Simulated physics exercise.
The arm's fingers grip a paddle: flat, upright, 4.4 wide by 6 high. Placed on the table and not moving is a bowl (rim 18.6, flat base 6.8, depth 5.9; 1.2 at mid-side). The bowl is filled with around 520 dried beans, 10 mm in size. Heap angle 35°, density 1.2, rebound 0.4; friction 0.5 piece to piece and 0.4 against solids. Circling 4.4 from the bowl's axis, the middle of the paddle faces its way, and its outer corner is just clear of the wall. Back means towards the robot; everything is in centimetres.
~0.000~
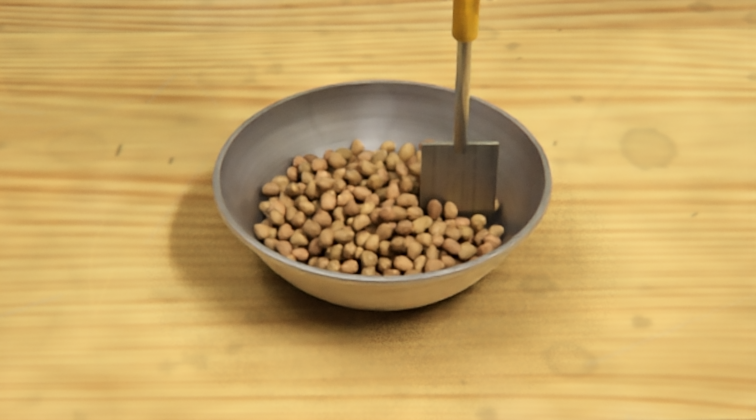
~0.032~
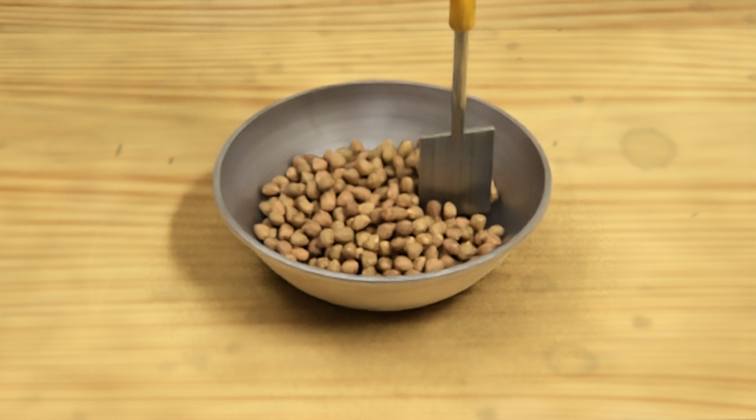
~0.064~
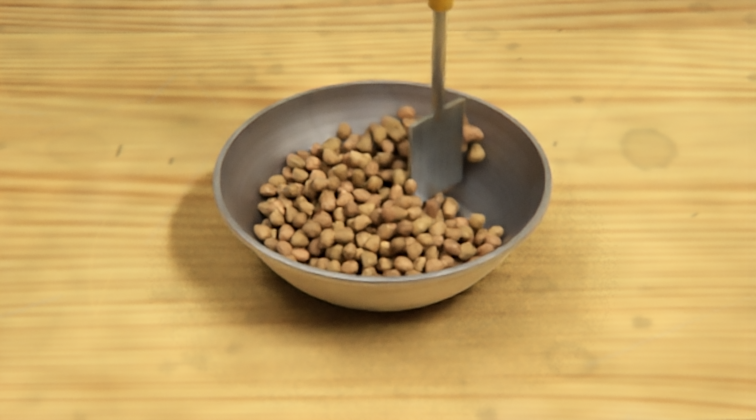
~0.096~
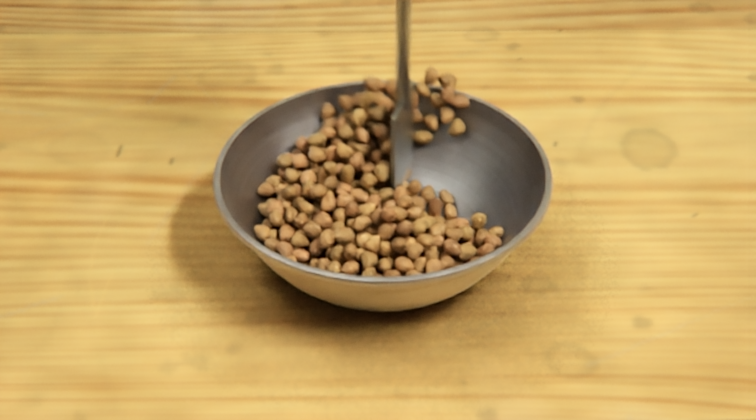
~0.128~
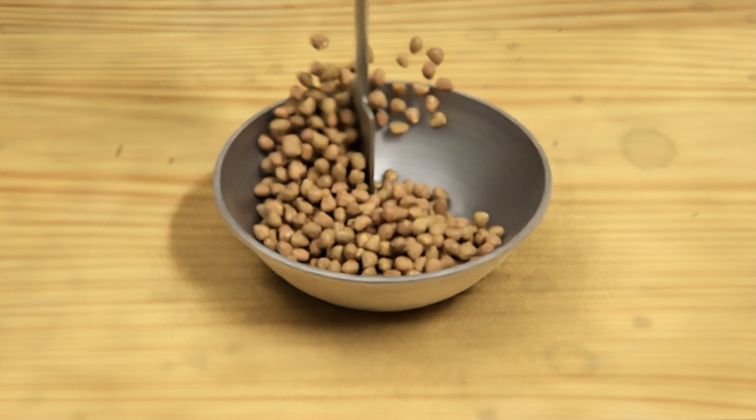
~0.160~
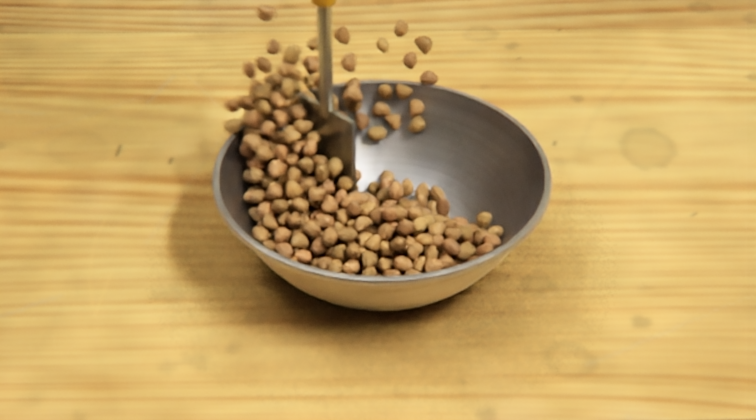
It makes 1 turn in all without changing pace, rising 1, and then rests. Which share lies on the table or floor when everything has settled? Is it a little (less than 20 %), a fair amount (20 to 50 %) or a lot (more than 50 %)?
A fair amount, from 20 to 50 %.
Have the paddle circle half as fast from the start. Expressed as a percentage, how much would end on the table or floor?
Estimate: Near 10 in a hundred.
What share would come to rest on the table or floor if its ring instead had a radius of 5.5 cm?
Close to 5 in a hundred then.
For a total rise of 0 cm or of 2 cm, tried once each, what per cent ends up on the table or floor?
That gives about 40 per cent and 25 per cent, in order.
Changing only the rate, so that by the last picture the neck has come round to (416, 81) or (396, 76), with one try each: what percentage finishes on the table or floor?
Around 10 and 10 per cent respectively.
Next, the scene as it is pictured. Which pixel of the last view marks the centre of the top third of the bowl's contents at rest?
Centre of top third: Approx. (437, 184).
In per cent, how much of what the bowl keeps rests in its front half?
Close to 40 in a hundred.
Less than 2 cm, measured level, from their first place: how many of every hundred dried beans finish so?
I'd put it at about 20 in a hundred.
After 0.24 s, 218° round, highest piece 12 above the table; 454 in the bowl, 9 on the table or floor, 55 in flight or on the tool.
After 0.33 s, 300° round, highest piece 11 above the table; 402 in the bowl, 47 on the table or floor, 69 in flight or on the tool.
After 0.57 s, 0° round, highest piece 5 above the table; 362 in the bowl, 156 on the table or floor.
After 1.27 s, 0° round, highest piece 5 above the table; 362 in the bowl, 156 on the table or floor.
At rest, 362 in the bowl, 156 on the table or floor. That is 30 % on the table or floor.
